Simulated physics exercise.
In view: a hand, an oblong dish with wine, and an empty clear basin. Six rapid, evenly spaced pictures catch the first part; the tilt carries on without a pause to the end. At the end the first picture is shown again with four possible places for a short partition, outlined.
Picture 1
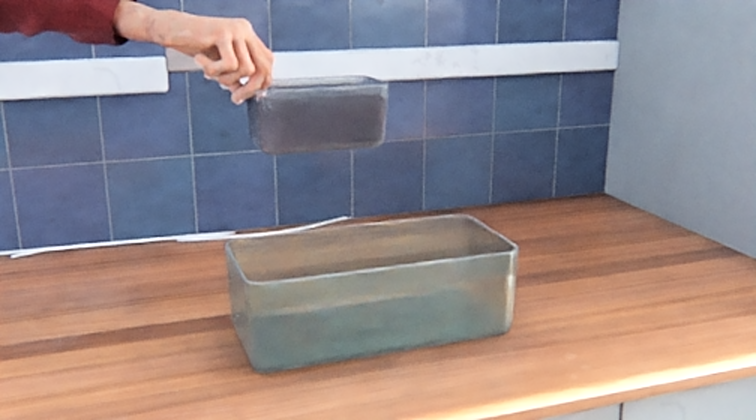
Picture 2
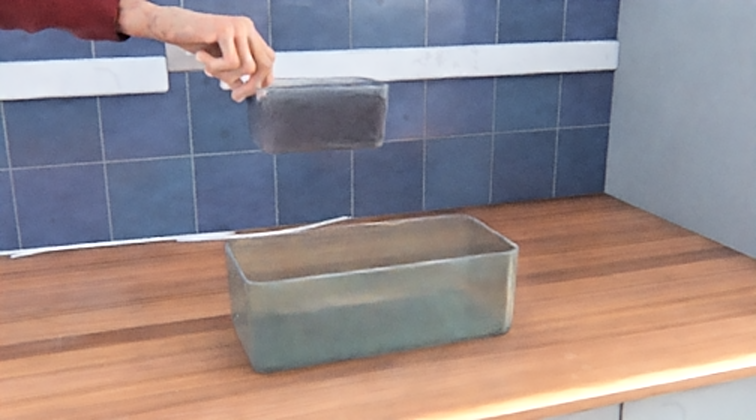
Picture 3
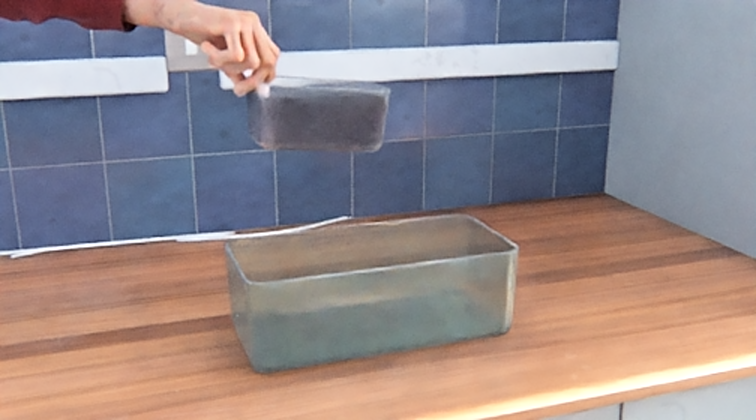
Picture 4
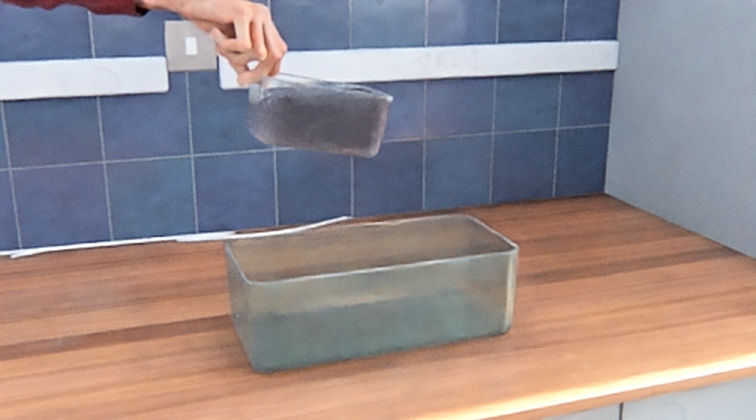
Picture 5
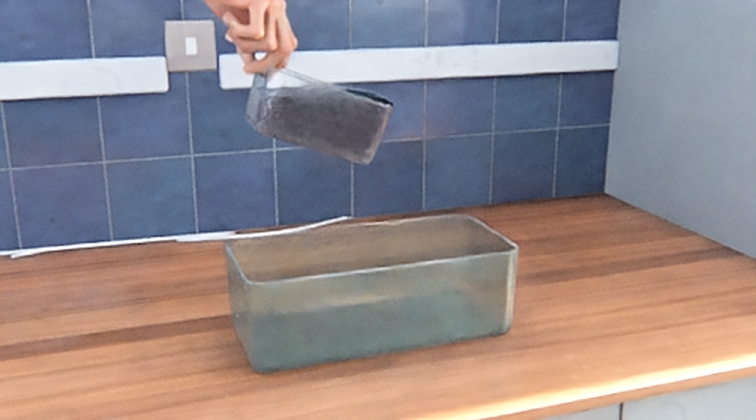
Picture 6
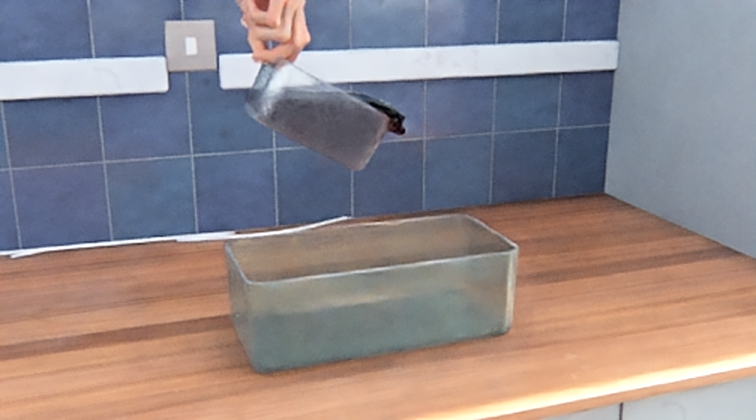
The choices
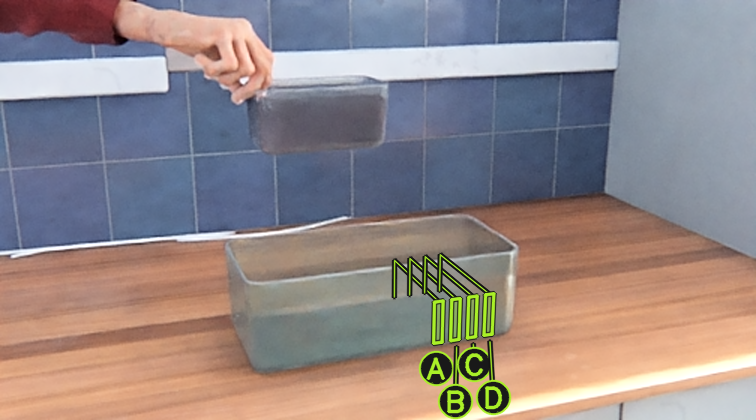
A hand tilts an oblong dish of dark liquid rightward above a clear basin until liquid crosses its lip.
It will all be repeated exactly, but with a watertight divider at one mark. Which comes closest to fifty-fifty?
Choose B.
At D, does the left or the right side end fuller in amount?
More ends on the left.
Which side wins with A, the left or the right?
The right side.
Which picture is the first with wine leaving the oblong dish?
In picture 5.
In lime, A at (439, 349); B at (456, 346); C at (473, 344); D at (489, 341).
For position A, about 29 % ends left of the wall and 69 % right of it.
For position B, about 48 % ends left of the wall and 49 % right of it; 3 % is lost outside.
For position C, about 73 % ends left of the wall and 24 % right of it; 3 % is lost outside.
For position D, about 94 % ends left of the wall and 2 % right of it; 3 % is lost outside.
